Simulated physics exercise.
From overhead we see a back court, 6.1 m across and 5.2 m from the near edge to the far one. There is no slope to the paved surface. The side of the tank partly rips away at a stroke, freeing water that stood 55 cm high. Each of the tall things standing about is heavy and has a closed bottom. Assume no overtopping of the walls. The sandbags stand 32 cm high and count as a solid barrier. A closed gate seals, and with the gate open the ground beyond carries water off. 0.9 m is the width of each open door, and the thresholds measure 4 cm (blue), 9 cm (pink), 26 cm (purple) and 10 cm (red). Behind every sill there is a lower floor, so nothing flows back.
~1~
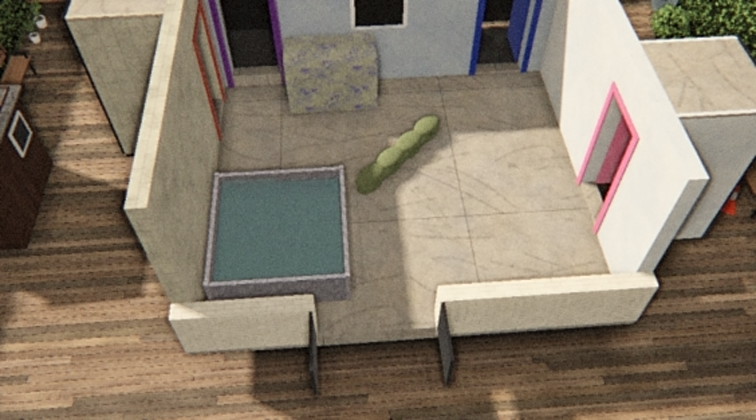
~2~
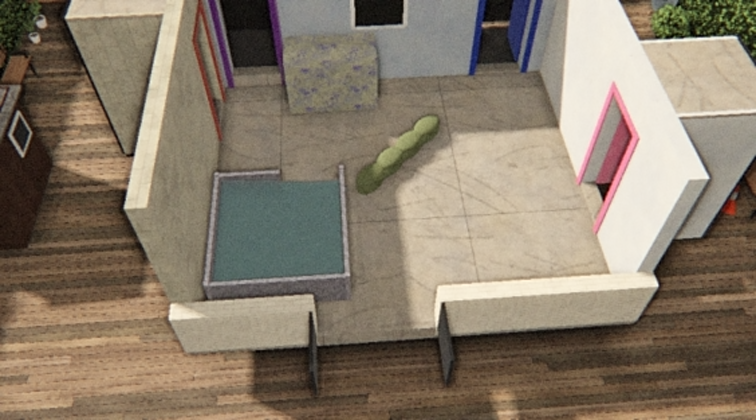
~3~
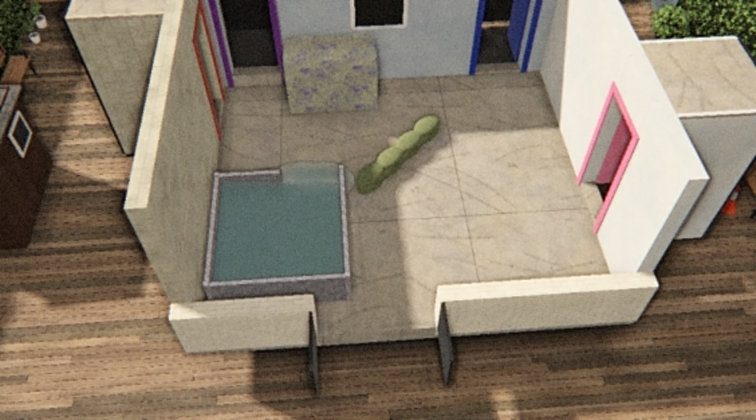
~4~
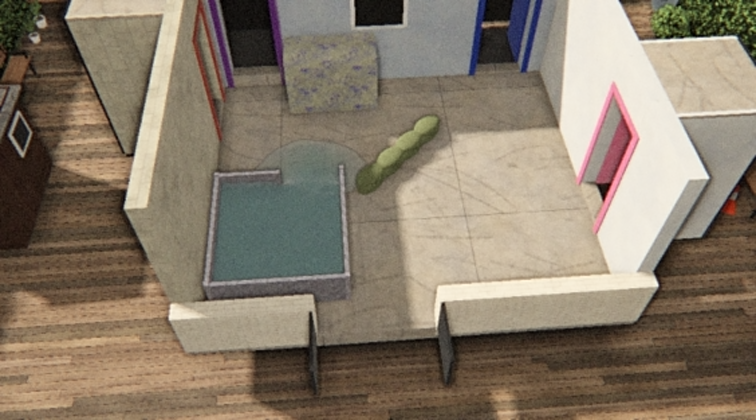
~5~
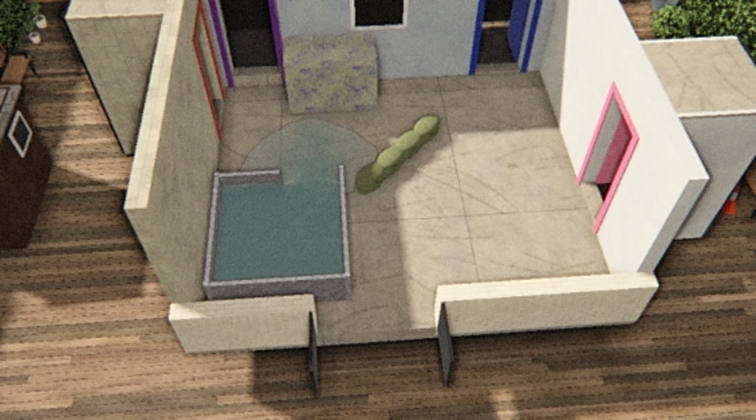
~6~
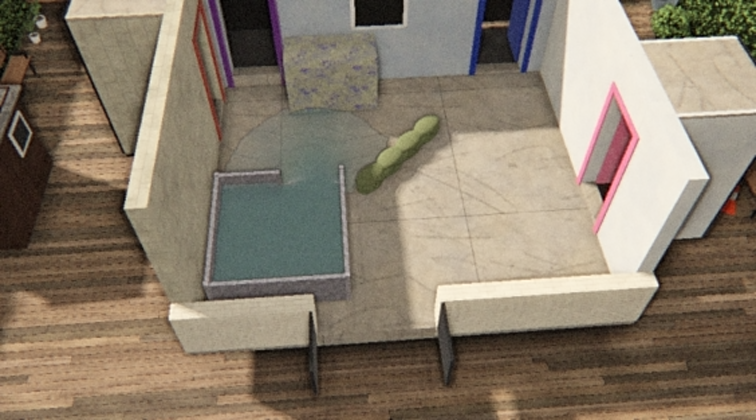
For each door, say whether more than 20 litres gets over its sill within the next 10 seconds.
In the end blue door: The total grows larger than the cap. Pink door: The total remains smaller than the cap. Purple door: The total remains smaller than the cap. Red door: The total grows larger than the cap.
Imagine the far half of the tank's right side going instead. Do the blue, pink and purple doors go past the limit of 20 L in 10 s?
Blue beyond, pink beyond, purple short.
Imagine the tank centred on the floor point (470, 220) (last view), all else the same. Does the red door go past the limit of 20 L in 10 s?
Then, at red, it's within bounds.
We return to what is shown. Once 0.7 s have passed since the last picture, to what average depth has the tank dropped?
I'd put the mean depth near 40 centimetres.
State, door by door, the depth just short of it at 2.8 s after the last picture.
Door by door, in cm: Blue reads 9, pink reads 0, purple reads 18, red reads 20.
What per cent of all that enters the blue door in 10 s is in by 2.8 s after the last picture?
Estimate: Around 10 per cent.
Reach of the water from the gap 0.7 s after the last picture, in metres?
That works out near 3.0 m.
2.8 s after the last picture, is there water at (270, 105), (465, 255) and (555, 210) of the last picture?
Submerged, untouched, untouched.
Then, 0.7 s after the last picture water covers 25 % of the floor and is deepest (30 cm) near (312, 119); blue door not reached, pink door not reached, purple door 13 cm at the sill, 0 L in, red door 5 cm at the sill, 0 L in.
Then, 1.5 s after the last picture water covers 35 % of the floor and is deepest (28 cm) near (332, 125); blue door 4 cm at the sill, 0 L in, pink door not reached, purple door 21 cm at the sill, 0 L in, red door 16 cm at the sill, 3 L in.
Then, 2.8 s after the last picture water covers 40 % of the floor and is deepest (23 cm) near (534, 74); blue door 9 cm at the sill, 11 L in, pink door not reached, purple door 18 cm at the sill, 0 L in, red door 20 cm at the sill, 62 L in.
Then, 5.3 s after the last picture water covers 70 % of the floor and is deepest (16 cm) near (222, 131); blue door 9 cm at the sill, 49 L in, pink door 3 cm at the sill, 0 L in, purple door 13 cm at the sill, 0 L in, red door 13 cm at the sill, 133 L in.
Then, 9.3 s after the last picture water covers 90 % of the floor and is deepest (12 cm) near (202, 328); blue door 8 cm at the sill, 98 L in, pink door 3 cm at the sill, 0 L in, purple door 9 cm at the sill, 0 L in, red door 10 cm at the sill, 150 L in.
